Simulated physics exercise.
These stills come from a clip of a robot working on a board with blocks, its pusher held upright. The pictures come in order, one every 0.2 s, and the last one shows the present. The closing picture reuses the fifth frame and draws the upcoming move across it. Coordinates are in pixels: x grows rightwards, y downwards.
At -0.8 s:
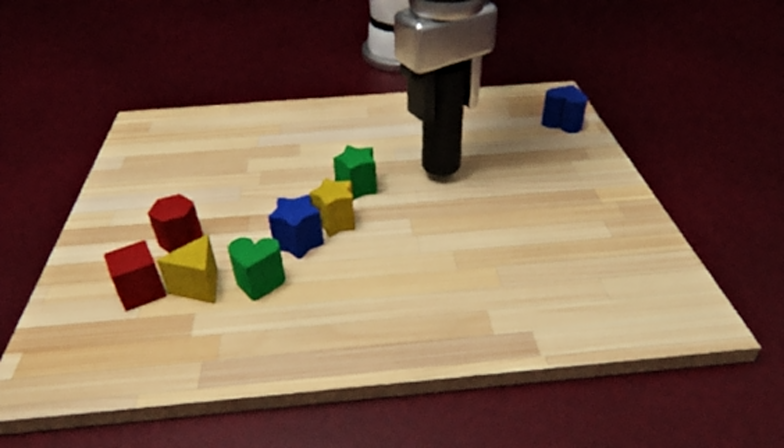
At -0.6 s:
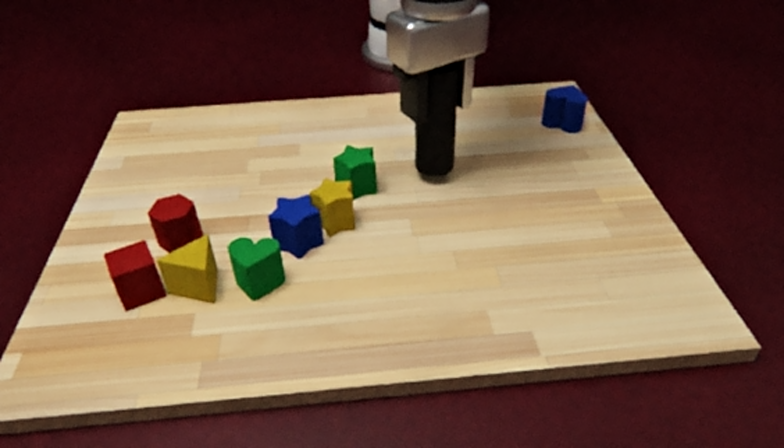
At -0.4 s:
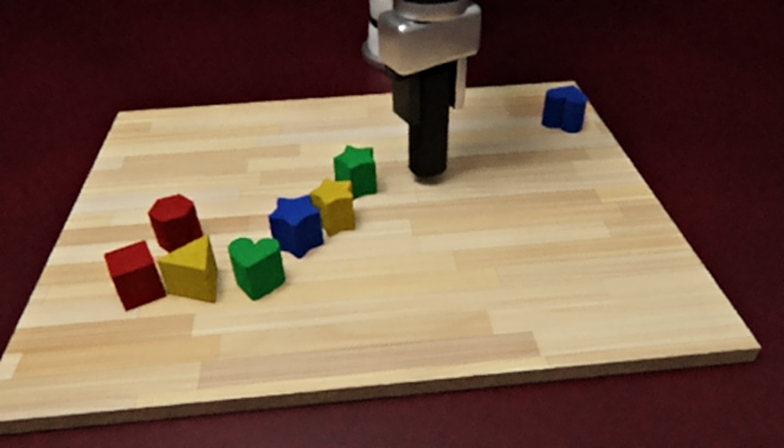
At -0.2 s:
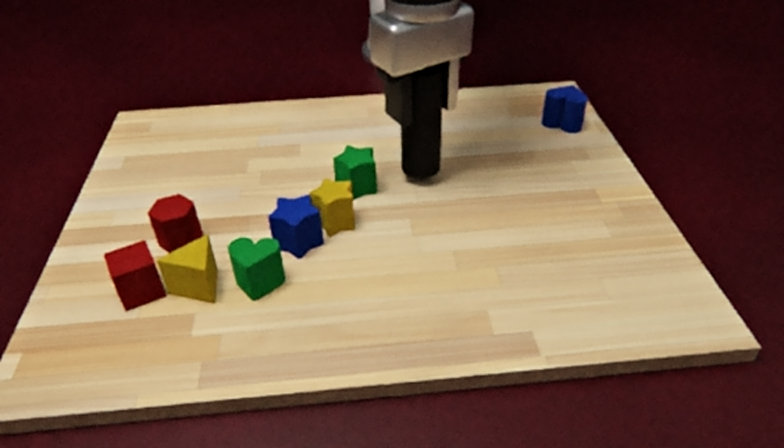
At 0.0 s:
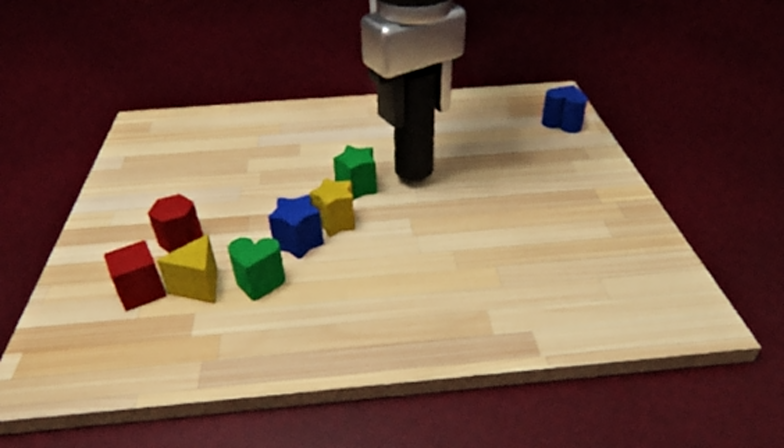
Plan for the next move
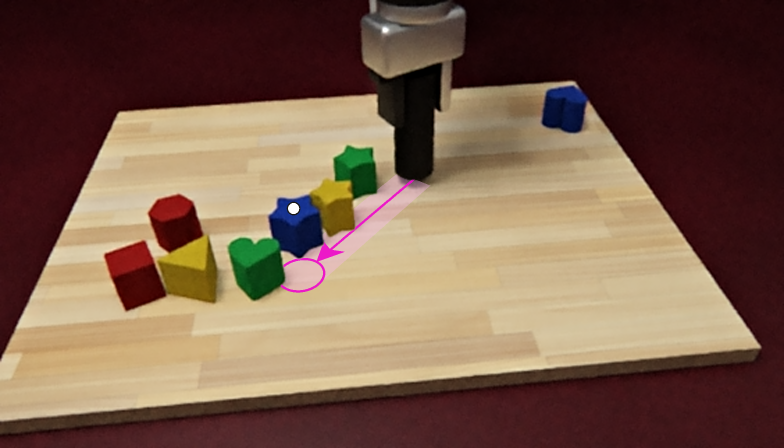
A robot arm's black tip slides slightly left over a wooden board while the coloured blocks stay still.
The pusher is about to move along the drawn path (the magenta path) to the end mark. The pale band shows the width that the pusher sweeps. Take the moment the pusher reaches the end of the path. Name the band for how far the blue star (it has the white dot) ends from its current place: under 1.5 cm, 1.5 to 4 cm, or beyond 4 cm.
From 1.5 to 4 cm.
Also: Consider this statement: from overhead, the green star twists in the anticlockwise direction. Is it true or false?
The statement is incorrect.
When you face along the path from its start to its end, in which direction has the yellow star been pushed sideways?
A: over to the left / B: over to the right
Correct choice: B.
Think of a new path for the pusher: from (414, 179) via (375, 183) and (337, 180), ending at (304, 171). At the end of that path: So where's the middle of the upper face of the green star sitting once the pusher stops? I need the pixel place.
Its top centre lands on (288, 160).
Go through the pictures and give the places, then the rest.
The first frame shows pusher tip at (441, 165); block tops, green heart block at (252, 249); blue star at (294, 209); yellow star at (333, 190); green star at (356, 155).
The second frame shows pusher at (434, 165); blocks unchanged.
The third frame shows pusher at (428, 166); blocks unchanged.
The fourth frame shows pusher at (421, 168); blocks unchanged.
The fifth frame shows pusher at (414, 169); green heart block at (252, 249); blue star at (294, 209); yellow star at (333, 190); green star at (356, 155).
Path on the board, from (414, 179) directly to (301, 275); the dot is on the blue star.
The first path, step by step. One third of the way, pusher at (379, 198); green star at (350, 157), turned 30° clockwise.
Two thirds of the way, pusher at (342, 229); blue star at (276, 213), turned 25° anticlockwise; yellow star at (308, 194), turned 40° clockwise; green star at (350, 157), turned 30° clockwise.
At the end, pusher at (299, 264); green heart block at (244, 252); blue star at (272, 213), turned 25° anticlockwise; yellow star at (306, 195), turned 50° clockwise; green star at (350, 157), turned 30° clockwise.
